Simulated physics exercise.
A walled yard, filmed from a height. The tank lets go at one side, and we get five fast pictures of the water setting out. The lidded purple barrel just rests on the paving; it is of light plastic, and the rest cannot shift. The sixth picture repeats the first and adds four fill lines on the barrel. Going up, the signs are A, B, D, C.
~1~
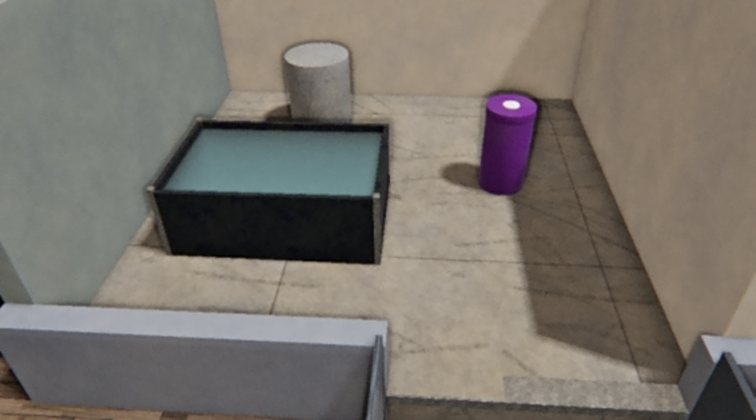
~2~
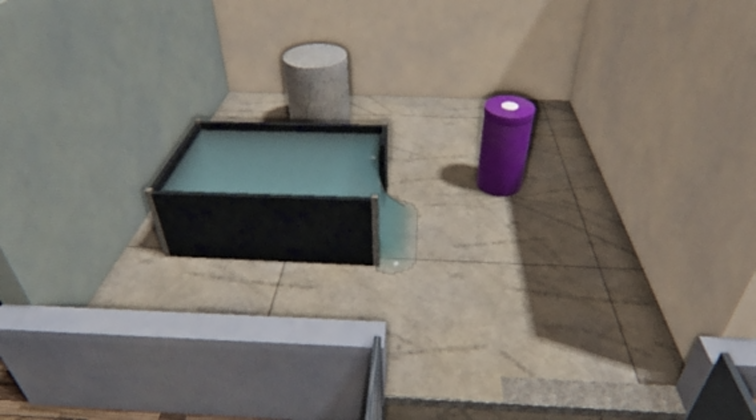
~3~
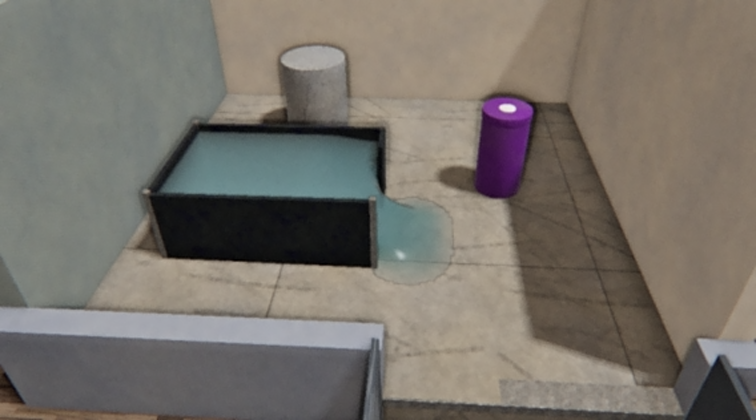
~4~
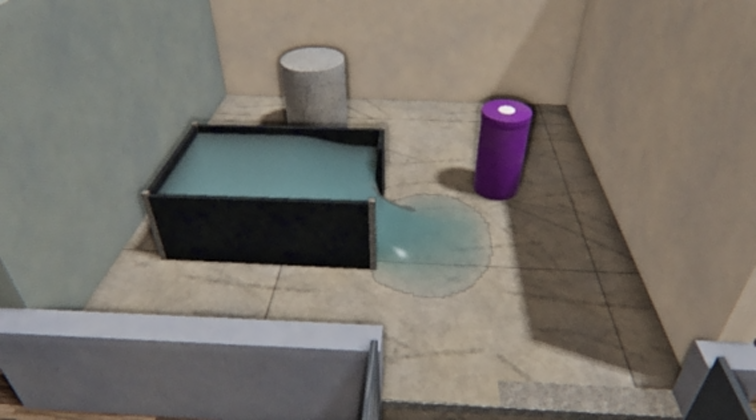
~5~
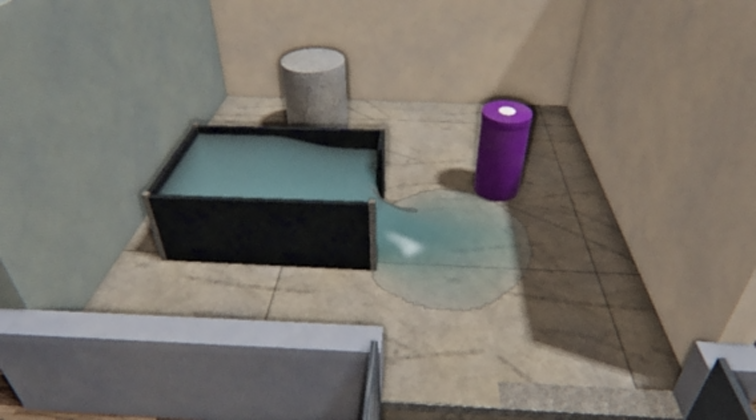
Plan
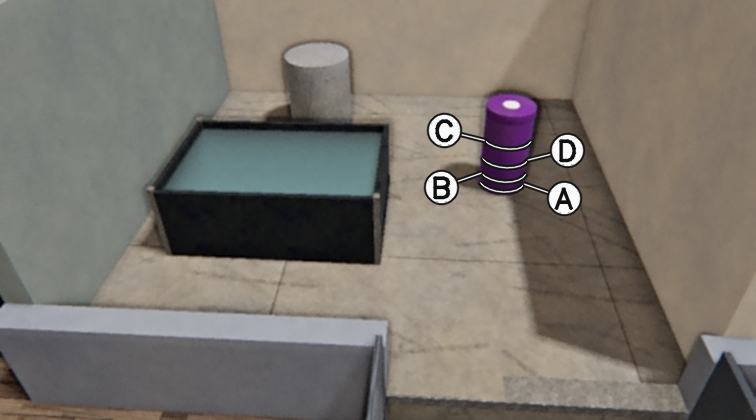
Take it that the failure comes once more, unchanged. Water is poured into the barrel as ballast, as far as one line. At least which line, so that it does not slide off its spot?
The limit is B.
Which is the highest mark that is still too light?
It is A.
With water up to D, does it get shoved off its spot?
No, not at all.
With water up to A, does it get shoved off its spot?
Yes, that goes wrong.
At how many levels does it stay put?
Three.
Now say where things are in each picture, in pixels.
Lid of the purple barrel at (510, 105); tank full, its middle at (279, 162); open gate at (540, 332).
Water covers 2 % of the ground and is seen nearest the barrel at (401, 203).
Water covers 4 % of the ground and is seen nearest the barrel at (428, 204).
Water covers 7 % of the ground and is seen nearest the barrel at (470, 211).
Lid of the purple barrel at (506, 112); water covers 10 % of the ground and is seen nearest the barrel at (475, 198).
On the marked copy, A at (503, 192); B at (504, 182); C at (509, 149); D at (506, 167); from the bottom up A, B, D, C.
For mark A, it is pushed about twice its own width away.
For mark B, it does not move.
For mark C, it does not move.
For mark D, it does not move.
